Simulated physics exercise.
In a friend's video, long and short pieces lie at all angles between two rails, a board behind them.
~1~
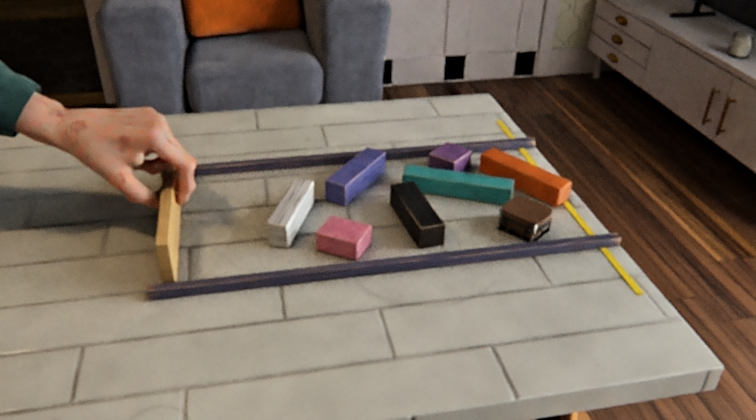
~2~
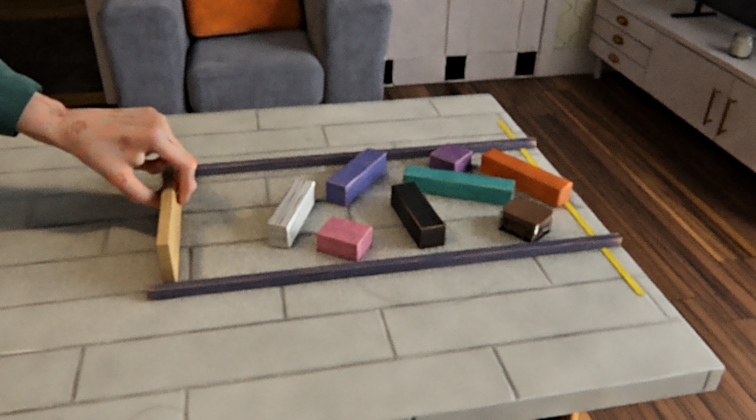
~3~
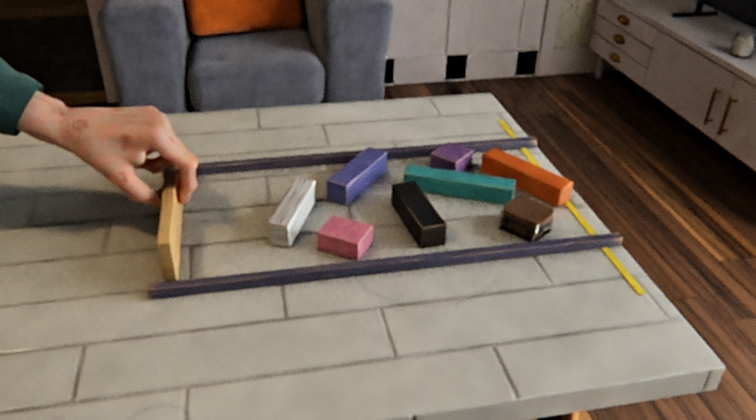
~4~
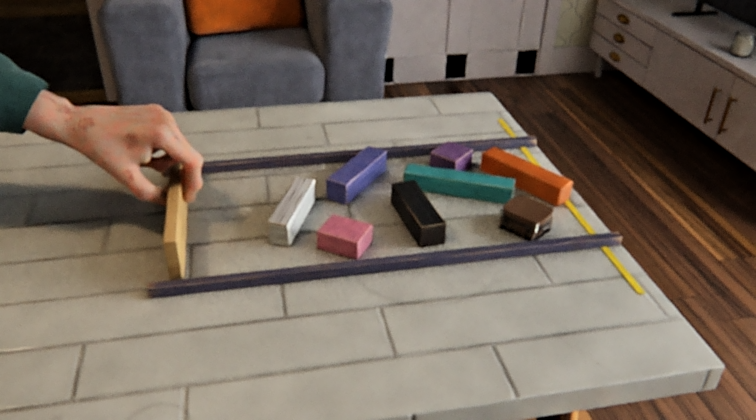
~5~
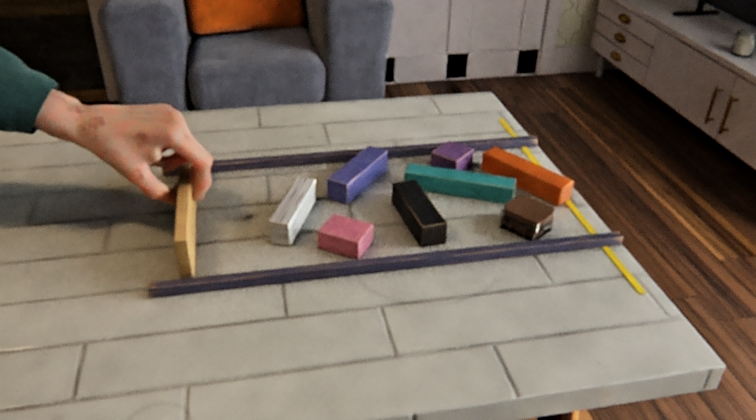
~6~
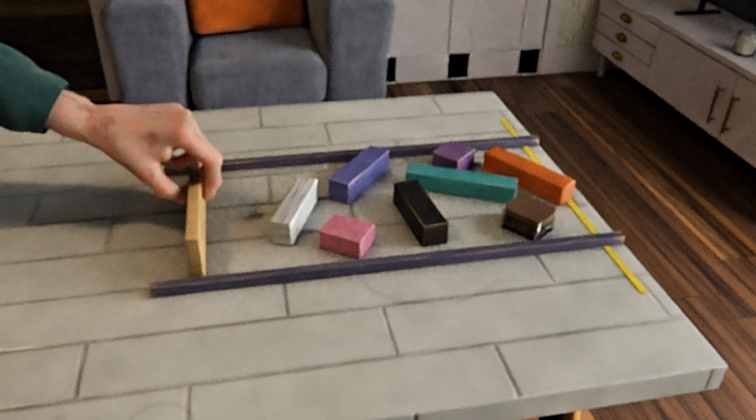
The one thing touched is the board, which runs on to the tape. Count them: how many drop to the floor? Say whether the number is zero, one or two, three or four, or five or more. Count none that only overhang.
The number is five or more.
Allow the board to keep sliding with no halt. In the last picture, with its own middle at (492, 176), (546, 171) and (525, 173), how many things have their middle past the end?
1, 5 and 3.
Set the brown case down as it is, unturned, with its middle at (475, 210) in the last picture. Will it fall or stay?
I reckon from there it drops down.
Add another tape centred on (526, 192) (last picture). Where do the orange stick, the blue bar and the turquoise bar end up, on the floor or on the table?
The orange stick is gone. The blue bar is still there. The turquoise bar is gone.
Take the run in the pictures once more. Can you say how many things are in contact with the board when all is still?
Tally at the end: 2.
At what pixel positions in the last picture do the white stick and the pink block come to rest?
In the last picture, roughly (573, 182) and (608, 219).
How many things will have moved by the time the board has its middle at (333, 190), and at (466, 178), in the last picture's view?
By the first moment it's 3, by the second it's 8.
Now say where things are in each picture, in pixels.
The first frame shows orange stick (524, 176); brown case (525, 220); purple block (450, 161); board (171, 207); tape (556, 190).
The second frame shows brown case (526, 221); turquoise bar (458, 185).
The third frame shows purple block (451, 160); blue bar (358, 175).
The fourth frame shows orange stick (525, 175); pink block (345, 236).
The fifth frame shows brown case (527, 219); black stick (418, 212).
The sixth frame shows orange stick (527, 175); brown case (529, 219); purple block (453, 159); board (197, 202); tape (559, 189).
Soon after, none off yet; orange stick at rest near (527, 175); brown case at rest near (529, 219); purple block at rest near (453, 159).
Then, none off yet; orange stick at rest near (527, 175); brown case at rest near (529, 219); purple block moved a little near (464, 154).
Further on, none off yet; orange stick tipped well over near (586, 191); brown case moved well along near (609, 212); purple block moved well along near (529, 146).
At rest, the number that fall off is five or more; fallen, blue bar, black stick, turquoise bar, purple block, brown case and orange stick.
